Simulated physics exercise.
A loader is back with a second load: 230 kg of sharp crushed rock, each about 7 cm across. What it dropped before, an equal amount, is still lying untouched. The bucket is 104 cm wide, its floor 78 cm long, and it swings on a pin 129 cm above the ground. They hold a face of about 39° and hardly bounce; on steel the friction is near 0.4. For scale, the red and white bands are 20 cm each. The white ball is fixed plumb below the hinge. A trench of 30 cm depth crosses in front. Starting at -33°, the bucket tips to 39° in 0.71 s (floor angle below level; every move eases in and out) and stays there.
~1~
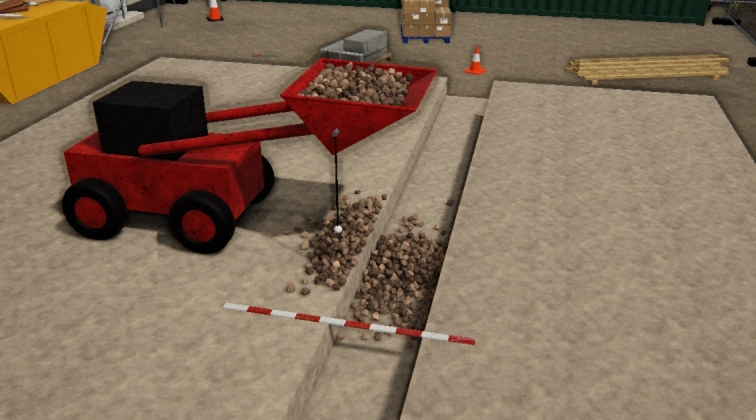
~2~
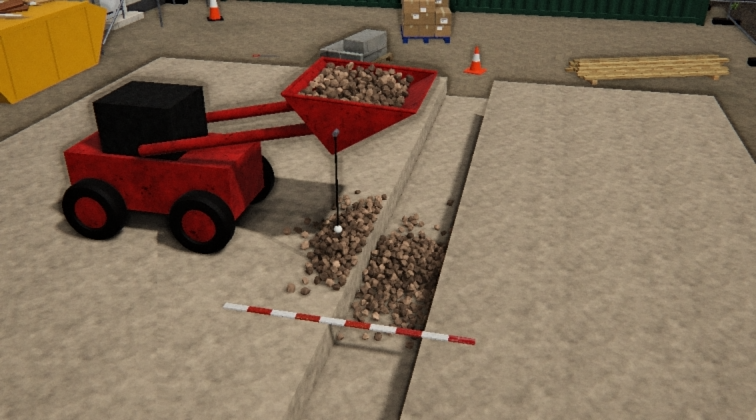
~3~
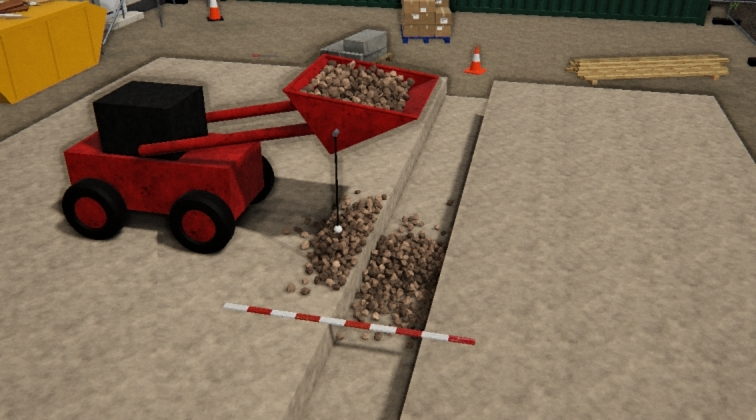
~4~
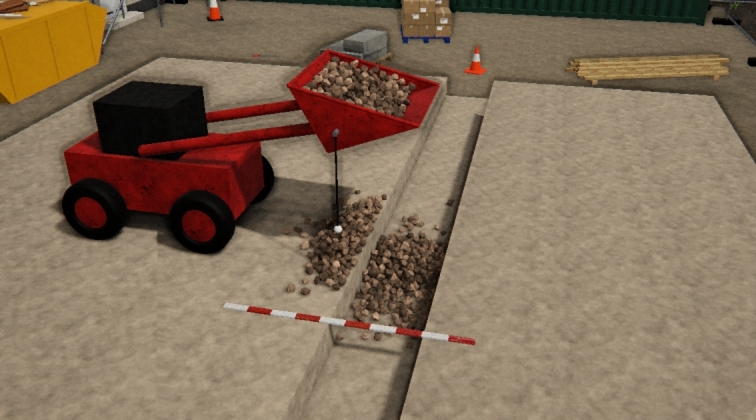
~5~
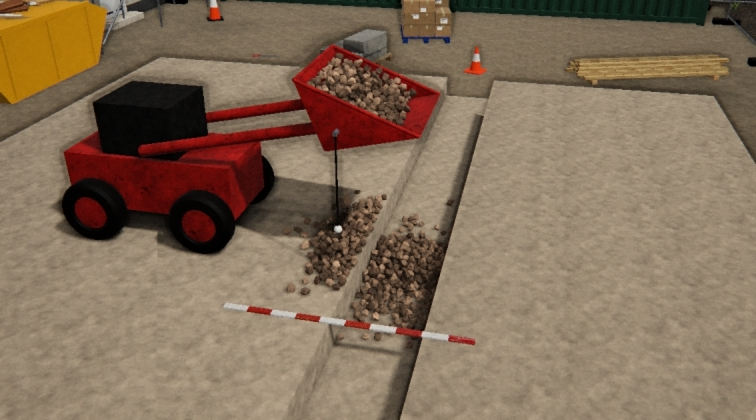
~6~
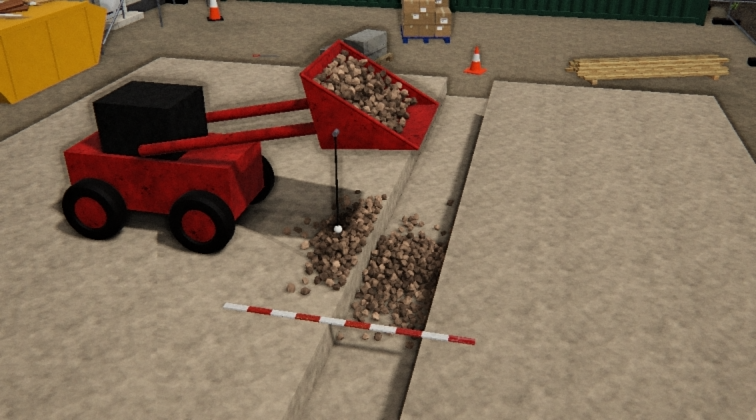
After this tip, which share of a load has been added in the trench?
About 60 per cent.
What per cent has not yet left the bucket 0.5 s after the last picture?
About 85 per cent.
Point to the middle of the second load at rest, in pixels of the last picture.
Around (442, 256).
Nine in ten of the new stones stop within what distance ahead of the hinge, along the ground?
Roughly 120 cm ahead of it.
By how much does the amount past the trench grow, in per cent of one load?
About 40 per cent.
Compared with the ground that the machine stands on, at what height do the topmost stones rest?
Some 20 cm above that level.
Then, 0.2 s after the last picture the floor is at 28°; in per cent of one load, 100 in the bucket, 41 short of the trench, 59 in the trench; the foremost stones are at (440, 280).
Then, 0.5 s after the last picture the floor is at 39°; in per cent of one load, 87 in the bucket, 41 short of the trench, 72 in the trench; the foremost stones are at (440, 280).
Then, 0.9 s after the last picture the floor is at 39°; in per cent of one load, 26 in the bucket, 41 short of the trench, 116 in the trench, 17 past the trench; the foremost stones are at (479, 250).
Then, 3.3 s after the last picture the floor is at 39°; in per cent of one load, 0 in the bucket, 41 short of the trench, 119 in the trench, 40 past the trench; the foremost stones are at (546, 249). Net gain in the trench, 60.
